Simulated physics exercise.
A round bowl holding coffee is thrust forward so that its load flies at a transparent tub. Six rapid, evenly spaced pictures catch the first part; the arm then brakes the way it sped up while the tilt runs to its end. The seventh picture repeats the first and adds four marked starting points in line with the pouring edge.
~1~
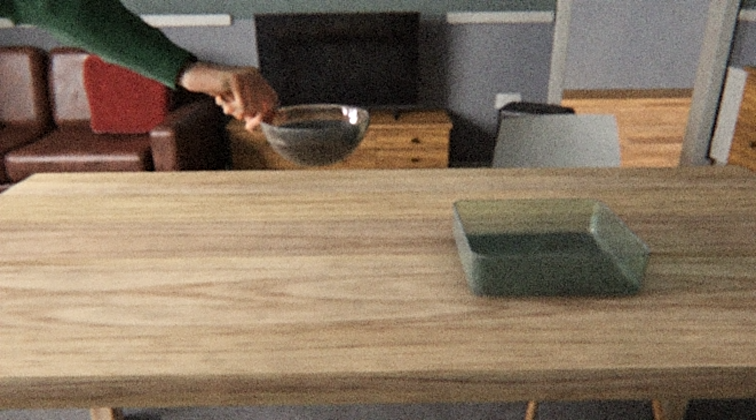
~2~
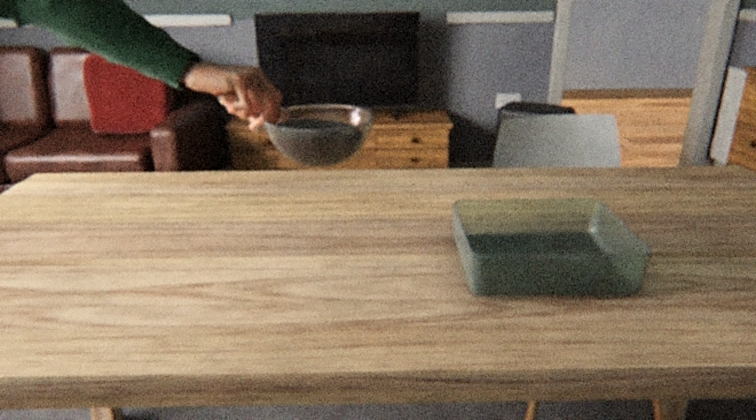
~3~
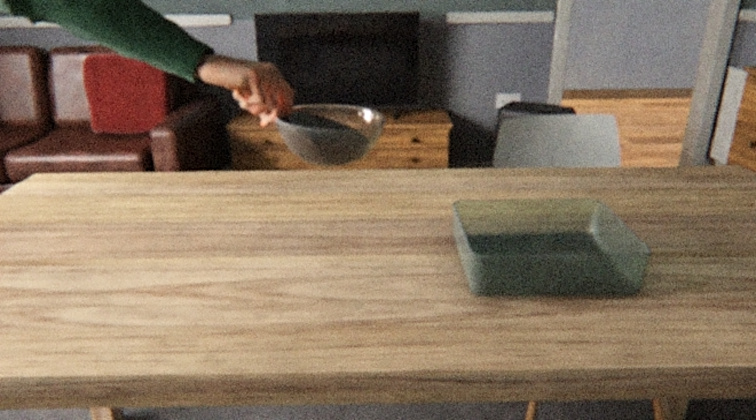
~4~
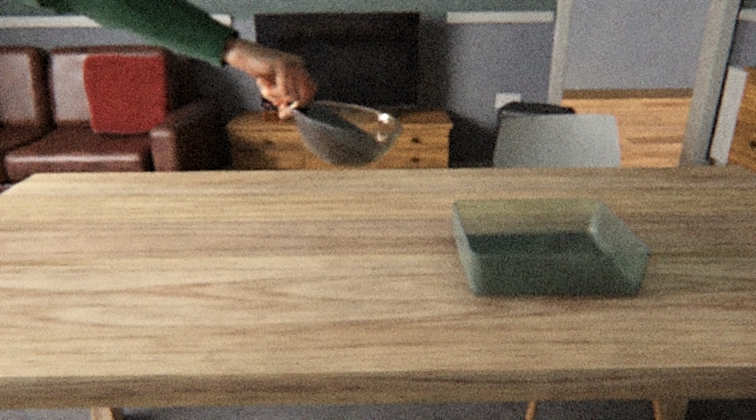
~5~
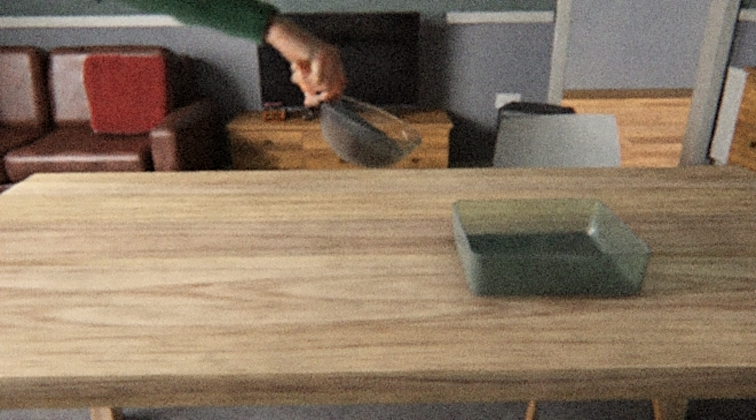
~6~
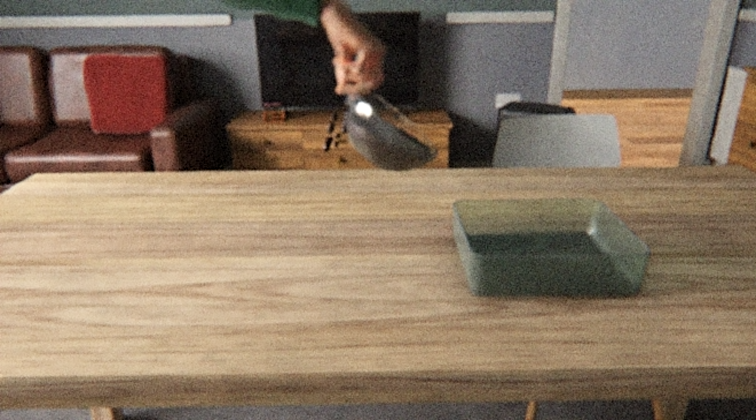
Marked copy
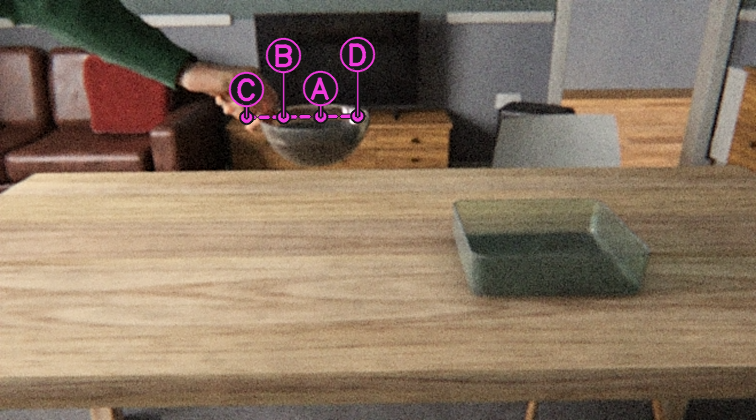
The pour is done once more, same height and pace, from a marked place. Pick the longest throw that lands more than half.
That is place A.
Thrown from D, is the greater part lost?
No.
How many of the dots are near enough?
Two of them.
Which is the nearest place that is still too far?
It is B.
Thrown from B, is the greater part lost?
Yes, that goes wrong.
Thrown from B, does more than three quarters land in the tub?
No, less.
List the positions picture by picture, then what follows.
Upright, lip at (368, 116); tub from (469, 292) to (639, 290); nothing has left yet.
Upright, lip at (372, 116); nothing has left yet.
Tipped about 3°, lip at (384, 118); nothing has left yet.
Tipped about 11°, lip at (401, 126); coffee is over the rim, down to (291, 110).
Tipped about 24°, lip at (420, 137); coffee is over the rim, down to (308, 118).
Tipped about 39°, lip at (437, 151); coffee is over the rim, down to (326, 148).
On the marked copy, A at (320, 116); B at (283, 117); C at (246, 117); D at (357, 116).
If A is chosen, about 64 % lands in the tub, 18 % falls short and 18 % goes beside or beyond.
If B is chosen, about 27 % lands in the tub, 64 % falls short and 9 % goes beside or beyond.
If C is chosen, about 0 % lands in the tub, 98 % falls short.
If D is chosen, about 66 % lands in the tub, 6 % falls short and 28 % goes beside or beyond.
